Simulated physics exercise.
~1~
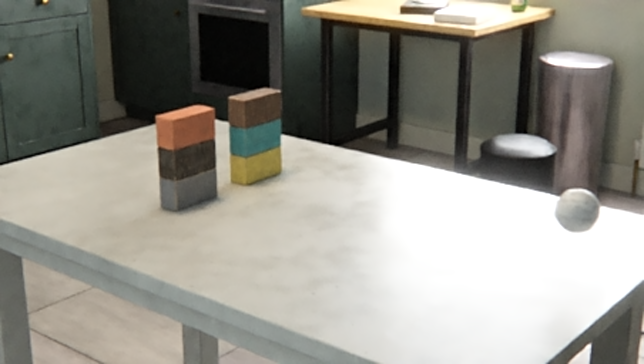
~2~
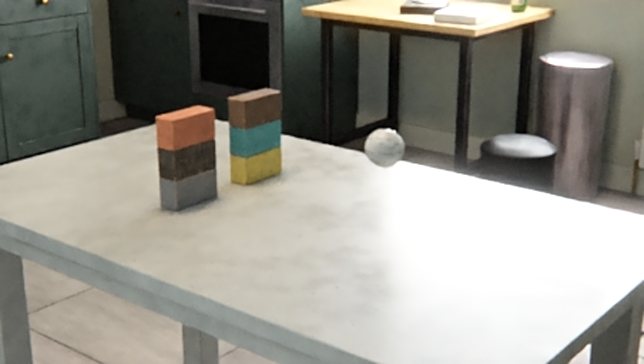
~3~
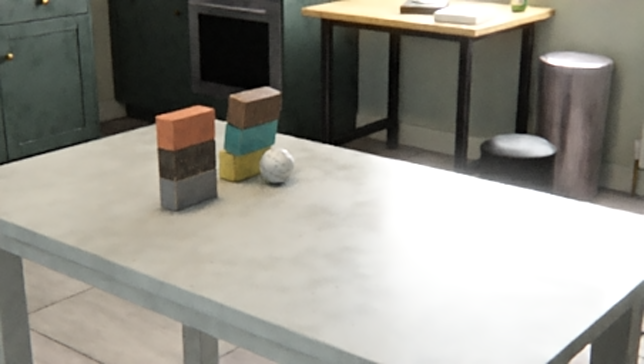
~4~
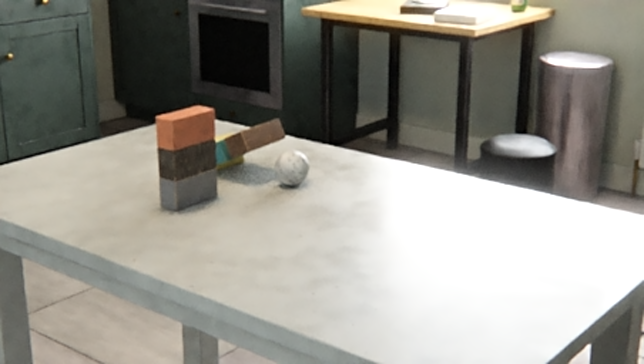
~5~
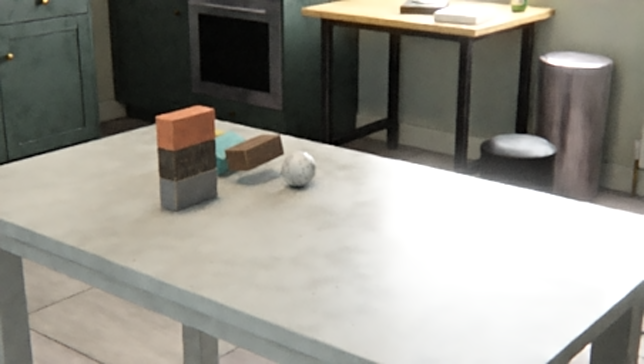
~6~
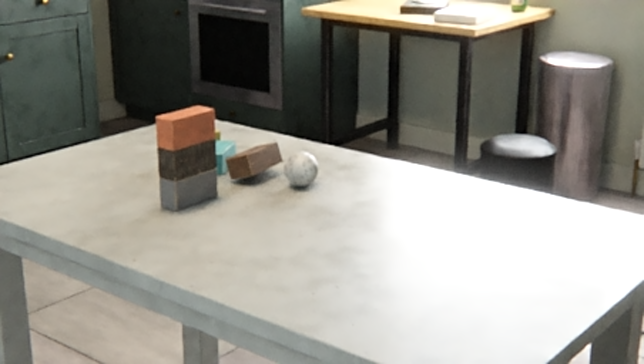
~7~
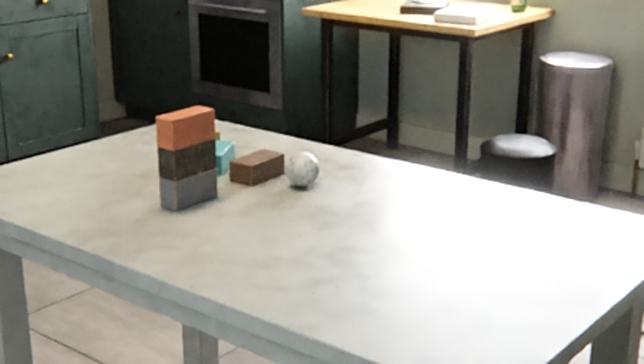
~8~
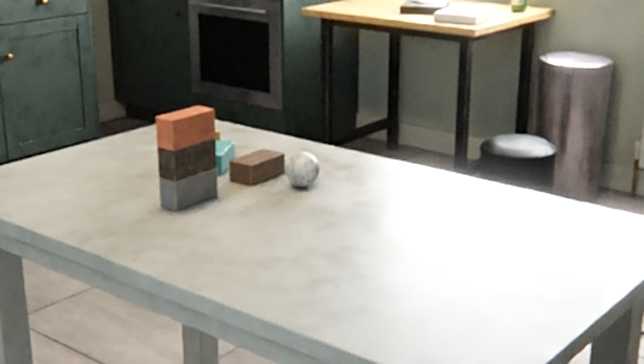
A white ball flies left into the right block stack, which topples beside the other.
